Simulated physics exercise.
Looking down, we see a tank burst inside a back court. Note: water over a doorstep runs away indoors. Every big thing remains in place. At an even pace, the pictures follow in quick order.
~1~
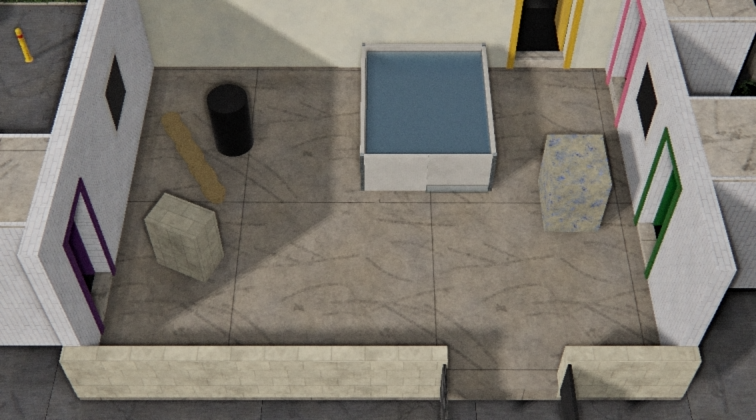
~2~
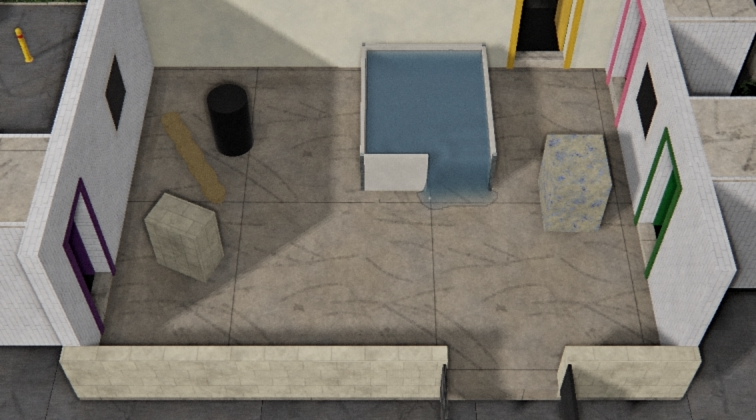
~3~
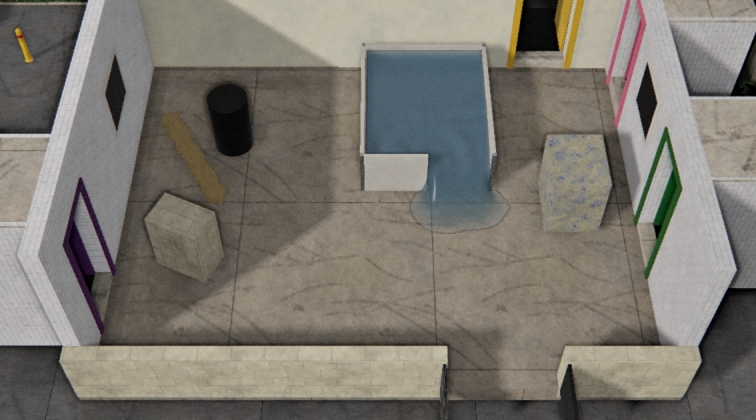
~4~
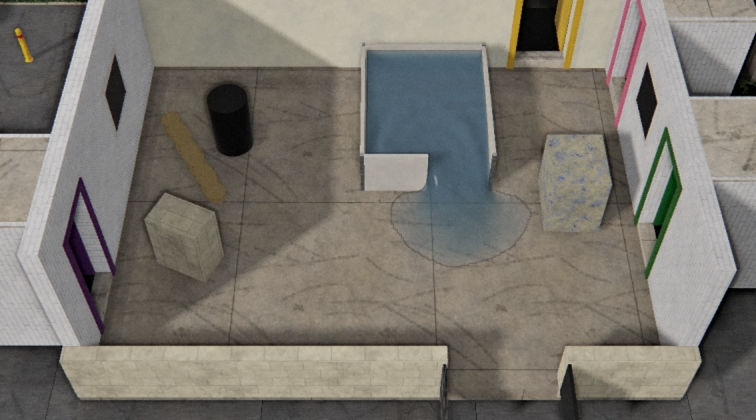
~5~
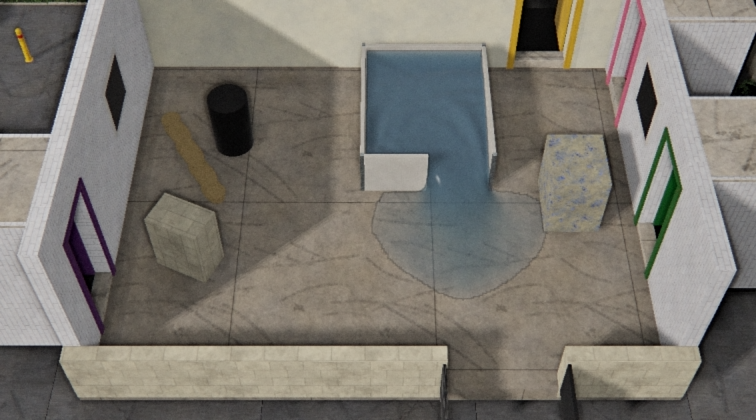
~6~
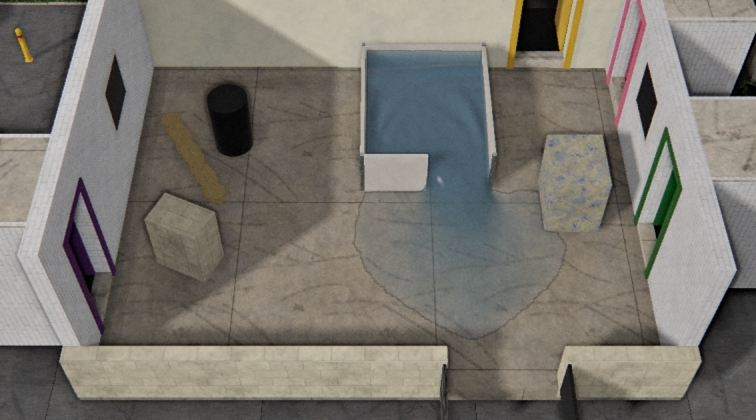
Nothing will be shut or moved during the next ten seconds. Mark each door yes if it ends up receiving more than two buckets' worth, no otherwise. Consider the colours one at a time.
Green door - no, yellow door - no, pink door - no, purple door - no.
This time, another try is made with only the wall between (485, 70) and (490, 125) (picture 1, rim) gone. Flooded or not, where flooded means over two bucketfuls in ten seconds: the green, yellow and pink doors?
Green door exceeds the limit, yellow door exceeds the limit, pink door exceeds the limit.
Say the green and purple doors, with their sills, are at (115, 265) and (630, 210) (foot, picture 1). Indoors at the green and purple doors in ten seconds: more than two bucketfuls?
Green: Falls short. Purple: Falls short.
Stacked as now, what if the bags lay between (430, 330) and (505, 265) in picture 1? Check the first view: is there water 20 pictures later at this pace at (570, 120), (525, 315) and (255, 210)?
In order - unaffected; swamped; unaffected.
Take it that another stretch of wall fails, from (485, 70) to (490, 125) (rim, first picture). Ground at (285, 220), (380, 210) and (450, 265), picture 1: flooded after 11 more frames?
Untouched, untouched, untouched.
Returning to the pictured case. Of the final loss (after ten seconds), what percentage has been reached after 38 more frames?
About 70 per cent.
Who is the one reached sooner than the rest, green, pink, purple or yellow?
The answer here is the green door.
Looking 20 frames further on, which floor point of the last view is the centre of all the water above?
Close to (442, 207).
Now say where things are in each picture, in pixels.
The water tank at (426, 101) is whole and still, in the first picture.
The front is at (494, 194), out from the gap at (458, 175), in the second picture.
Water pours out at (458, 178) and has run to (425, 223), in the third picture.
Water pours out at (458, 179) and has run to (446, 261), in the fourth picture.
Water pours out at (458, 178) and has run to (463, 294), in the fifth picture.
Water pours out at (458, 178) and has run to (474, 333), in the sixth picture.
A moment on, water covers 25 % of the floor; the green door not reached, the yellow door not reached, the pink door not reached, the purple door not reached.
Next, water covers 30 % of the floor; the green door wet at the sill, nothing in, the yellow door not reached, the pink door not reached, the purple door not reached.
Then, water covers 40 % of the floor; the green door wet at the sill, nothing in, the yellow door not reached, the pink door not reached, the purple door not reached.
Later, water covers 60 % of the floor; the green door under two buckets in, the yellow door not reached, the pink door wet at the sill, nothing in, the purple door wet at the sill, nothing in.
In the end, water covers 80 % of the floor; the green door under two buckets in, the yellow door wet at the sill, nothing in, the pink door wet at the sill, nothing in, the purple door wet at the sill, nothing in.
